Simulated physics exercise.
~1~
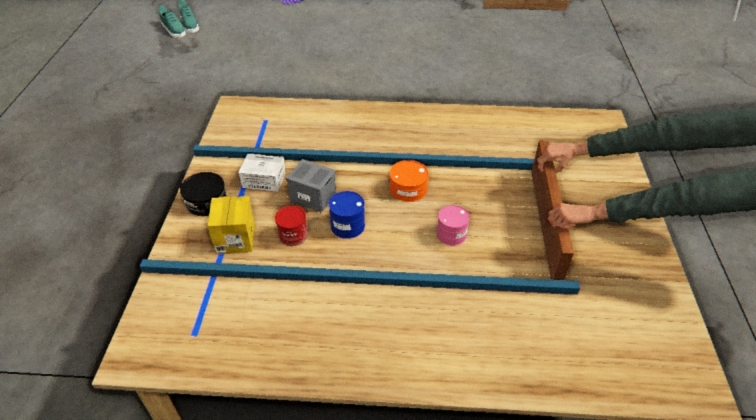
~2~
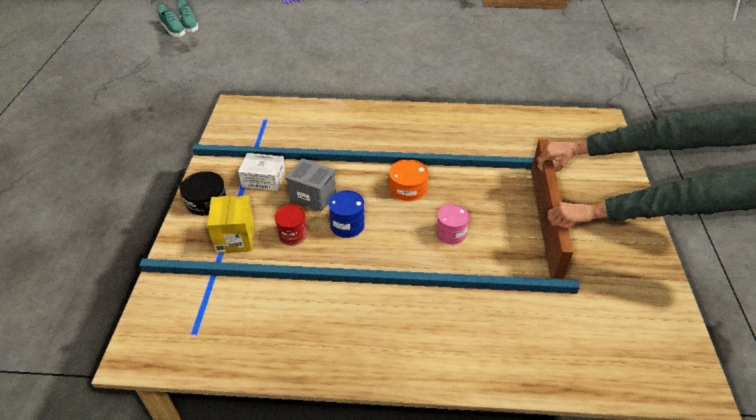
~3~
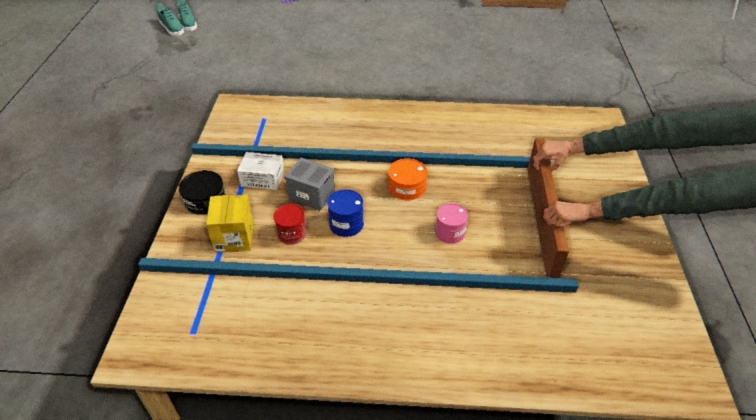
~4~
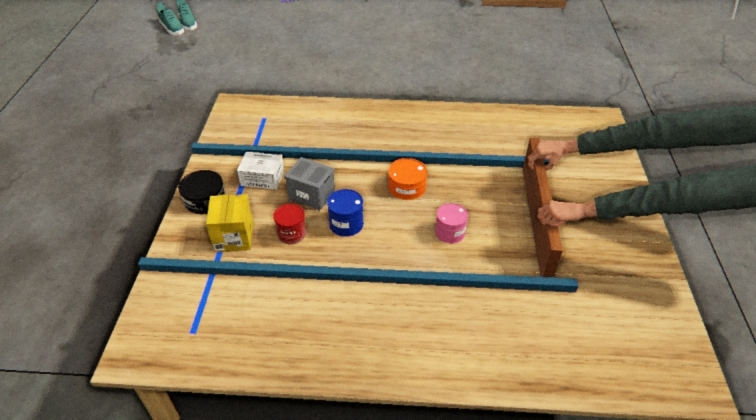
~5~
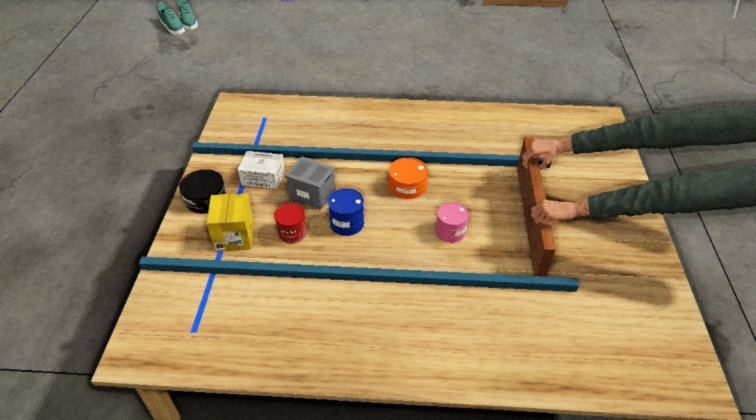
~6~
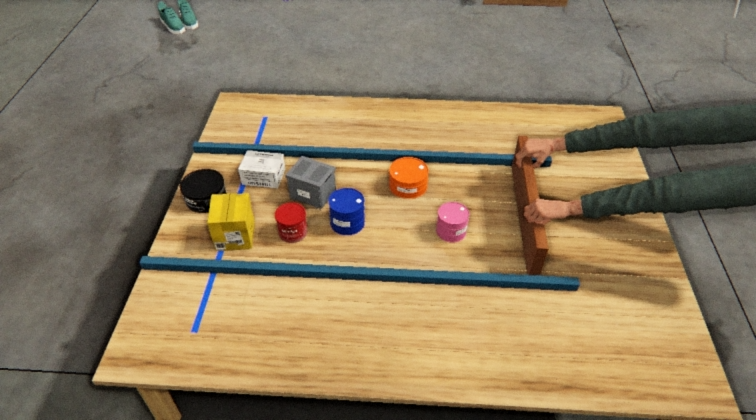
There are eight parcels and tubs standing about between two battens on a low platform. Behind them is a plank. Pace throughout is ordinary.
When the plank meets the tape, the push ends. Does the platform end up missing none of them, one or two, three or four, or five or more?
It is missing one or two.
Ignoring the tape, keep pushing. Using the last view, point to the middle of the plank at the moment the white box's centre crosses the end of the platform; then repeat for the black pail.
Around (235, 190) first and around (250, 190) second.
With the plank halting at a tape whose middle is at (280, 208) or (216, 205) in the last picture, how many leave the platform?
The ground gets 0 in the first try and 4 in the second.
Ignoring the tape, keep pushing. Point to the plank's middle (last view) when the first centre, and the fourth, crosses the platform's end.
Its centre point is roughly (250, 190) and later (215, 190).
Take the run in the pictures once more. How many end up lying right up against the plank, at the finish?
It ends up touching 3.
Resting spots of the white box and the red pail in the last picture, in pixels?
I'd put one close to (188, 154) and the other close to (207, 234).
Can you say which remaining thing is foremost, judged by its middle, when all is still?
That's the white box.
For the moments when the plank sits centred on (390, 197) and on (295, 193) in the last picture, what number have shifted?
3 at one spot and 7 at the other.
Soon after, none off yet; black pail at rest near (204, 191); yellow parcel at rest near (232, 222); white box at rest near (262, 169).
After that, none off yet; black pail at rest near (204, 191); yellow parcel displaced a little near (213, 226); white box displaced about its own width near (234, 156).
In the end, the number that fall off is one or two; gone, black pail.
